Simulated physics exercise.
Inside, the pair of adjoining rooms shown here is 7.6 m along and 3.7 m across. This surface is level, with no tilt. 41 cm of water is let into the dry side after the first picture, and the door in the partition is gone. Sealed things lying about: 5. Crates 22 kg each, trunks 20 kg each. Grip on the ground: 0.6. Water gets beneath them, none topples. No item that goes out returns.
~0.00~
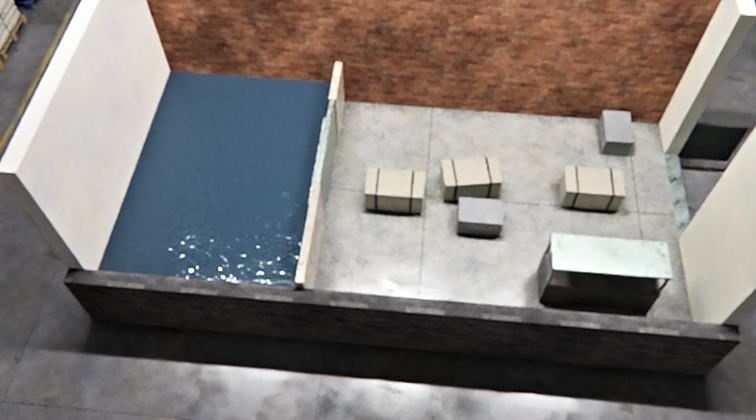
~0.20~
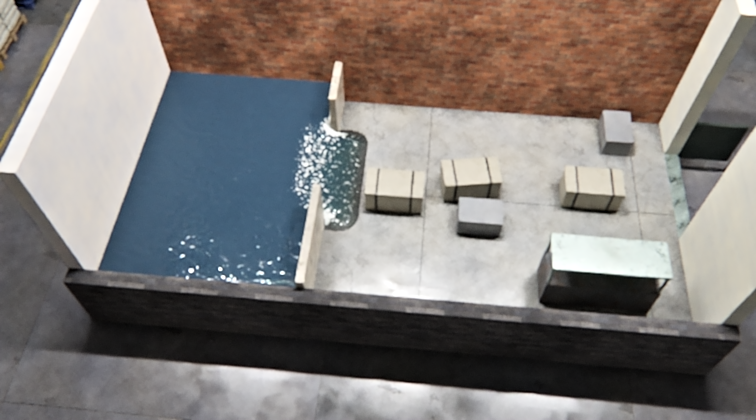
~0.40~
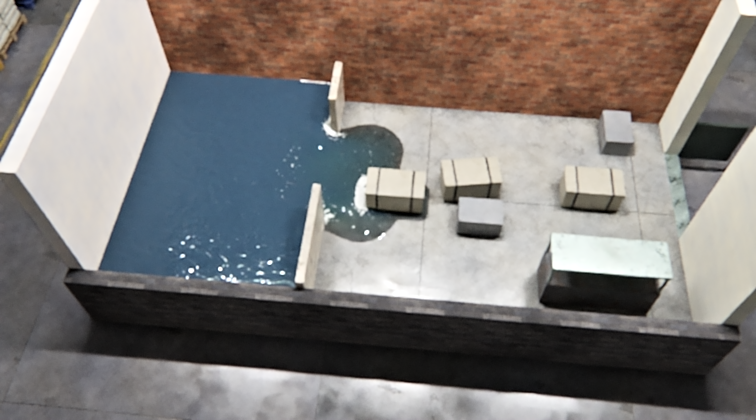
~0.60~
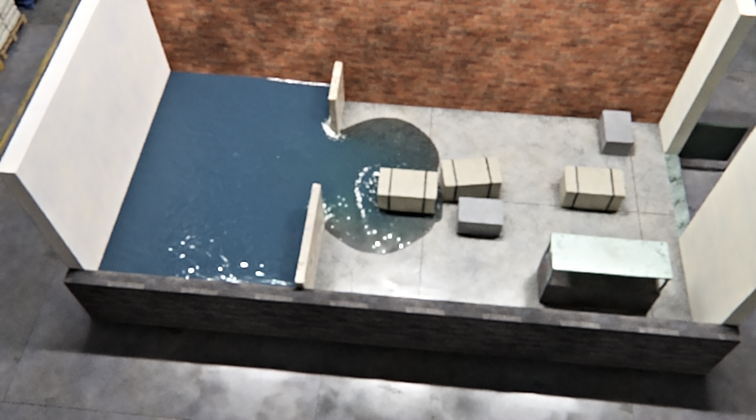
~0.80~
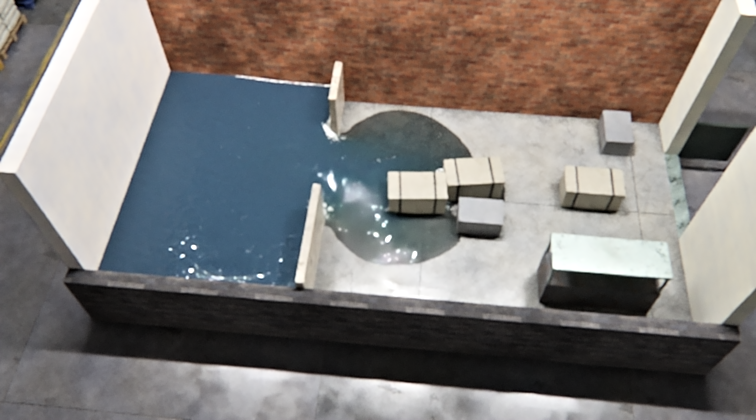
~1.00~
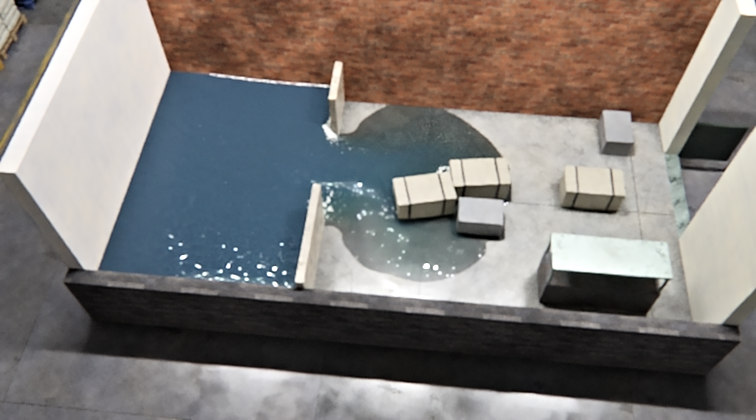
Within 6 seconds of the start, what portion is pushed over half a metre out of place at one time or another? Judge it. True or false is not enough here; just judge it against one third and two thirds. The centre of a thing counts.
It lies at or above the upper mark.
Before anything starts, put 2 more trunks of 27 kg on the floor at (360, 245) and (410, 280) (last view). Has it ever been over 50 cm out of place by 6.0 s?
Going in order, that's not that far and then not that far.
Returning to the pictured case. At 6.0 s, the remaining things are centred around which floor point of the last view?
They average out to somewhere around (594, 254).
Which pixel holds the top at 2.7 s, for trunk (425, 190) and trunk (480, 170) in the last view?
Around (504, 281) and (545, 178).
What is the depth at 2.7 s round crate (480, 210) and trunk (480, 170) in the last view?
Close to 8 and 11 centimetres.
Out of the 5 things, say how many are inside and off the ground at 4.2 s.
At that time the total is 4.
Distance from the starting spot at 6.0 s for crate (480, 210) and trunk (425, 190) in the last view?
The first is off by 250 cm, the second by 200 cm.
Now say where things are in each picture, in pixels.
A trunk at (395, 183), on the bottom; a trunk at (472, 171), on the bottom; 9.6 m2 under water; 0 of 5 have shifted, in the first picture.
A trunk at (395, 183), on the bottom; a trunk at (472, 171), on the bottom; 10.5 m2 under water; 0 of 5 have shifted, in the second picture.
A trunk at (396, 183) rests on the ground; a trunk at (472, 171) rests on the ground; 11.4 m2 under water; 0 of 5 have shifted, in the third picture.
A trunk at (408, 183) rests on the ground, 18 cm from its start; a trunk at (472, 171) rests on the ground; 12.6 m2 under water; 1 of 5 have shifted, in the fourth picture.
A trunk at (418, 185), on the bottom, 32 cm from its start; a trunk at (474, 171), on the bottom, 4 cm from its start; water covers 14.0 m2; 1 of 5 have shifted, in the fifth picture.
A trunk at (424, 188), on the bottom, 42 cm from its start; a trunk at (480, 172) rests on the ground, 12 cm from its start; 15.2 m2 under water; 2 of 5 have shifted, in the sixth picture.
After 1.4 s 1 of 5 are over 50 cm from their spots; 1 afloat.
After 2.7 s 4 of 5 are over 50 cm from their spots; 2 afloat.
After 4.2 s 5 of 5 are over 50 cm from their spots; 4 afloat.
After 6.0 s 5 of 5 are over 50 cm from their spots, and 5 have been at some point; 3 afloat.
